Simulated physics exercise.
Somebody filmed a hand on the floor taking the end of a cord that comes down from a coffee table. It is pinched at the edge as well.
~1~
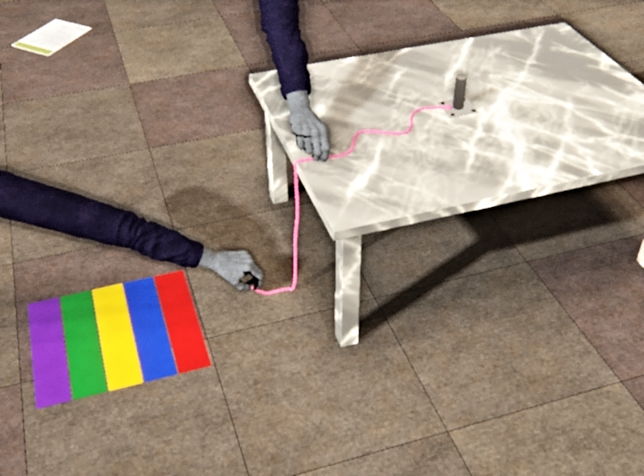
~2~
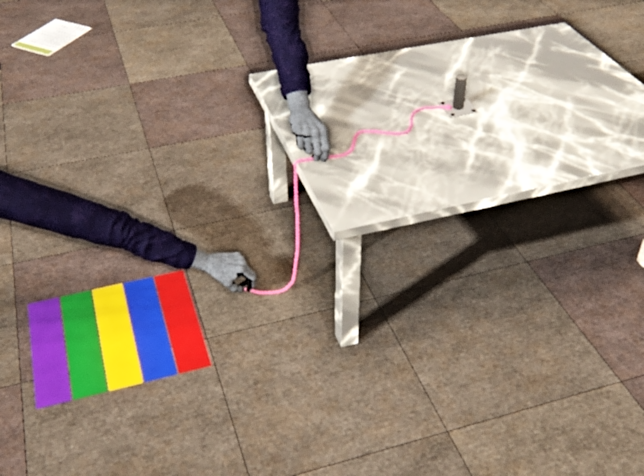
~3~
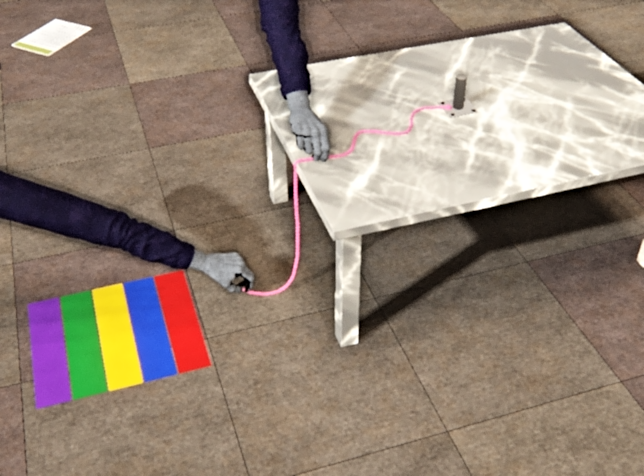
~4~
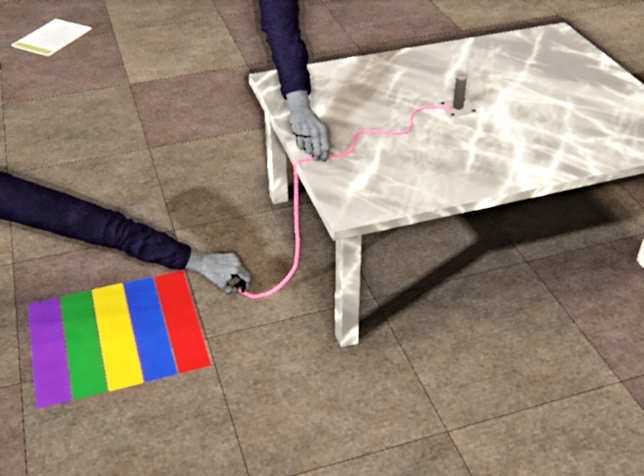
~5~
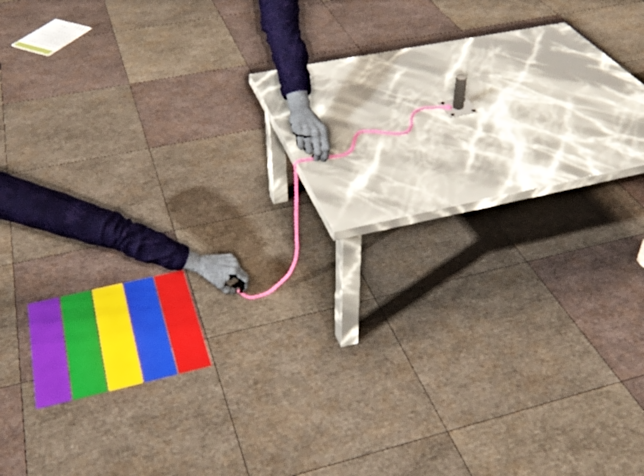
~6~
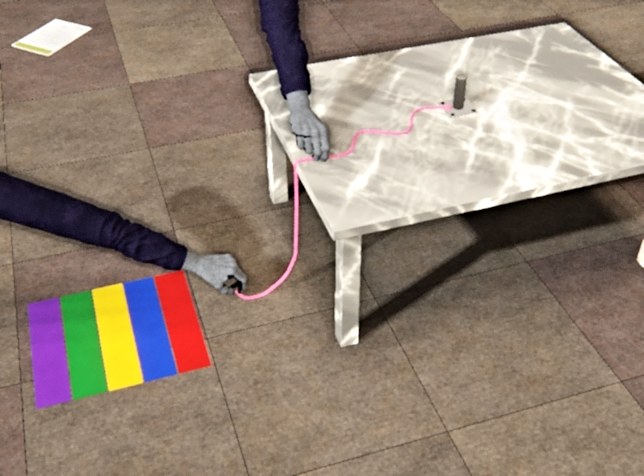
On a floor of brown and grey tiles, seen from above at an angle, a pale, marble-patterned coffee table stands at the right. A pink cord winds from a small dark post across its top, pinched at the edge by one grey hand, to another near a purple, green, yellow, blue and red striped panel. The lower hand draws the cord's end slightly left, the hanging part curving a little, while the upper hand and camera stay still.
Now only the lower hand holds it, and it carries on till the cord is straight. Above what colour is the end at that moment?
It gets as far as the yellow strip.
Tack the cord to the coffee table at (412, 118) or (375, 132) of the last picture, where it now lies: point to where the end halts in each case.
Try by try, around (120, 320) and (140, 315).
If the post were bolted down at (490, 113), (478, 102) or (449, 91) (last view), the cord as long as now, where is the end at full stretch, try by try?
Near (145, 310), (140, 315) and (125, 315).
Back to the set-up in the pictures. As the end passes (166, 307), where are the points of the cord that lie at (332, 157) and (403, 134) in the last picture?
At (291, 158), then (378, 128).
A little later, end near (166, 307); over red.
Next, end near (131, 315); over blue.
When it is tight, end near (110, 320); over yellow. The yellow one.
